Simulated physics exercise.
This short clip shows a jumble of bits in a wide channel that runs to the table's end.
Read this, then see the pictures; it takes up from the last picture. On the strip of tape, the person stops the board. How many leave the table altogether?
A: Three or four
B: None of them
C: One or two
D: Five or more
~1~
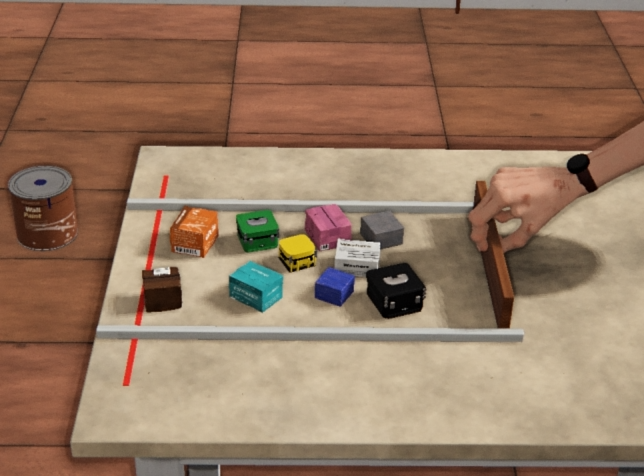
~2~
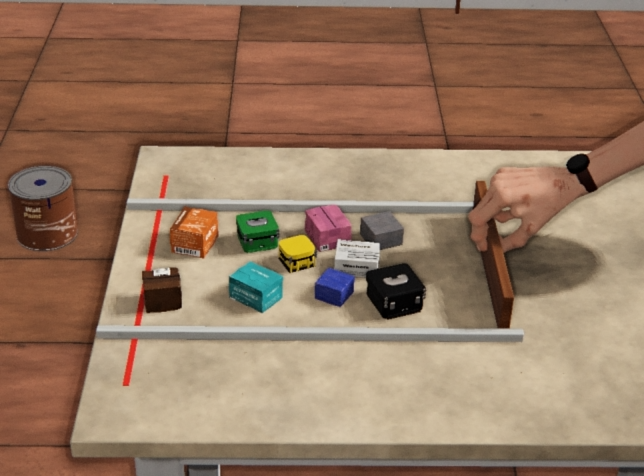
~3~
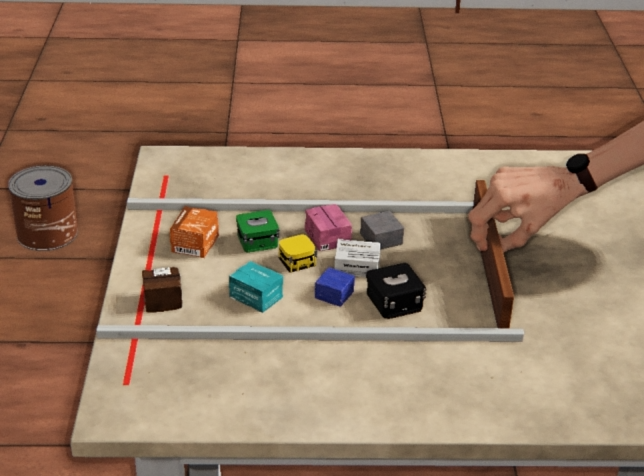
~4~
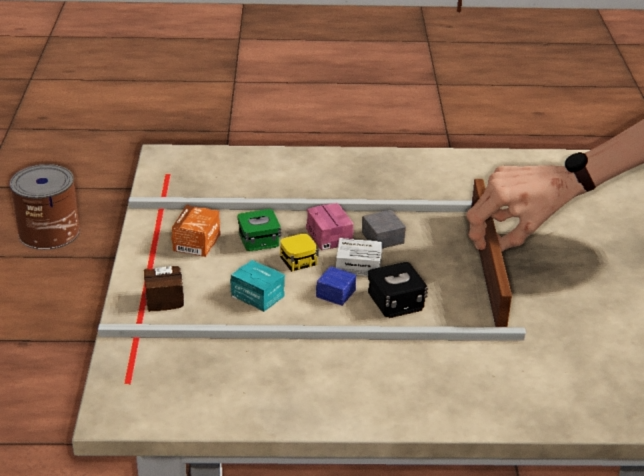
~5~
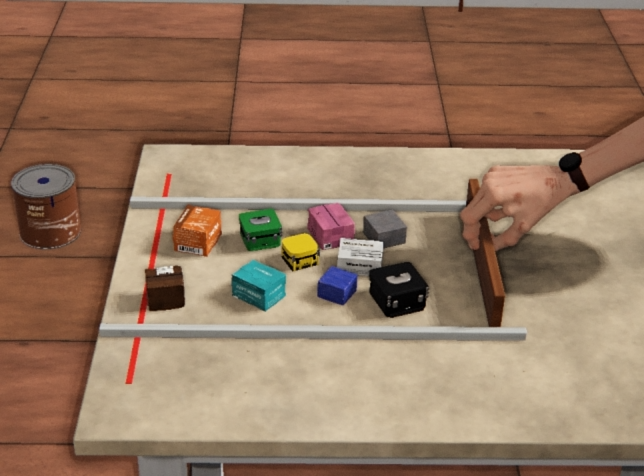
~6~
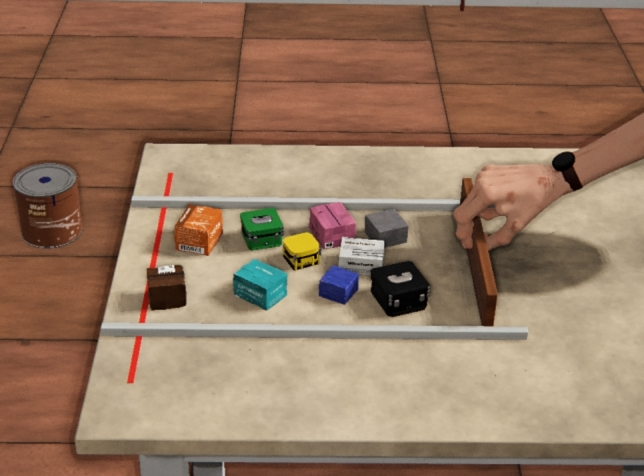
Option D: Five or more.
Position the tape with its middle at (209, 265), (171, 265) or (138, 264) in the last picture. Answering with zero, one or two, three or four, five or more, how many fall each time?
Counts for the three spots in order: Three or four; at least five; five or over.
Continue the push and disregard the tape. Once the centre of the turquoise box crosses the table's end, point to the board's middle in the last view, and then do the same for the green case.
The middle sits near (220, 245) for the first and near (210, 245) for the other.
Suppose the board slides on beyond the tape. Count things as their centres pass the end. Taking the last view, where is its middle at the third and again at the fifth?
I'd say close to (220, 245), then close to (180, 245).
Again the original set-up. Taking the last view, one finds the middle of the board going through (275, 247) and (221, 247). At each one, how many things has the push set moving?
Tally: First 10; then 10.
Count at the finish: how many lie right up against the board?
In contact: 3.
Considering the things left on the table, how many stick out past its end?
The count is 2.
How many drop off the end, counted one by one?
The total is 7.
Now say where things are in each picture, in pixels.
The first picture shows brown box (162, 289); orange box (195, 232); green case (257, 232); board (492, 252); tape (149, 267).
The second picture shows orange box (194, 232); board (491, 252).
The third picture shows green case (257, 232); yellow case (297, 254).
The fourth picture shows brown box (164, 289); blue block (336, 286).
The fifth picture shows orange box (197, 230); pink box (331, 226).
The sixth picture shows brown box (167, 288); orange box (199, 229); green case (262, 230); board (476, 250); tape (153, 264).
Soon after, none off yet; brown box at rest near (167, 288); orange box at rest near (199, 229); green case at rest near (262, 230).
After that, none off yet; brown box displaced about its own width near (123, 291); orange box displaced about its own width near (130, 230); green case displaced well along near (168, 227).
In the end, the number that fall off is five or more; gone, blue block, pink box, yellow case, turquoise box, green case, orange box and brown box.
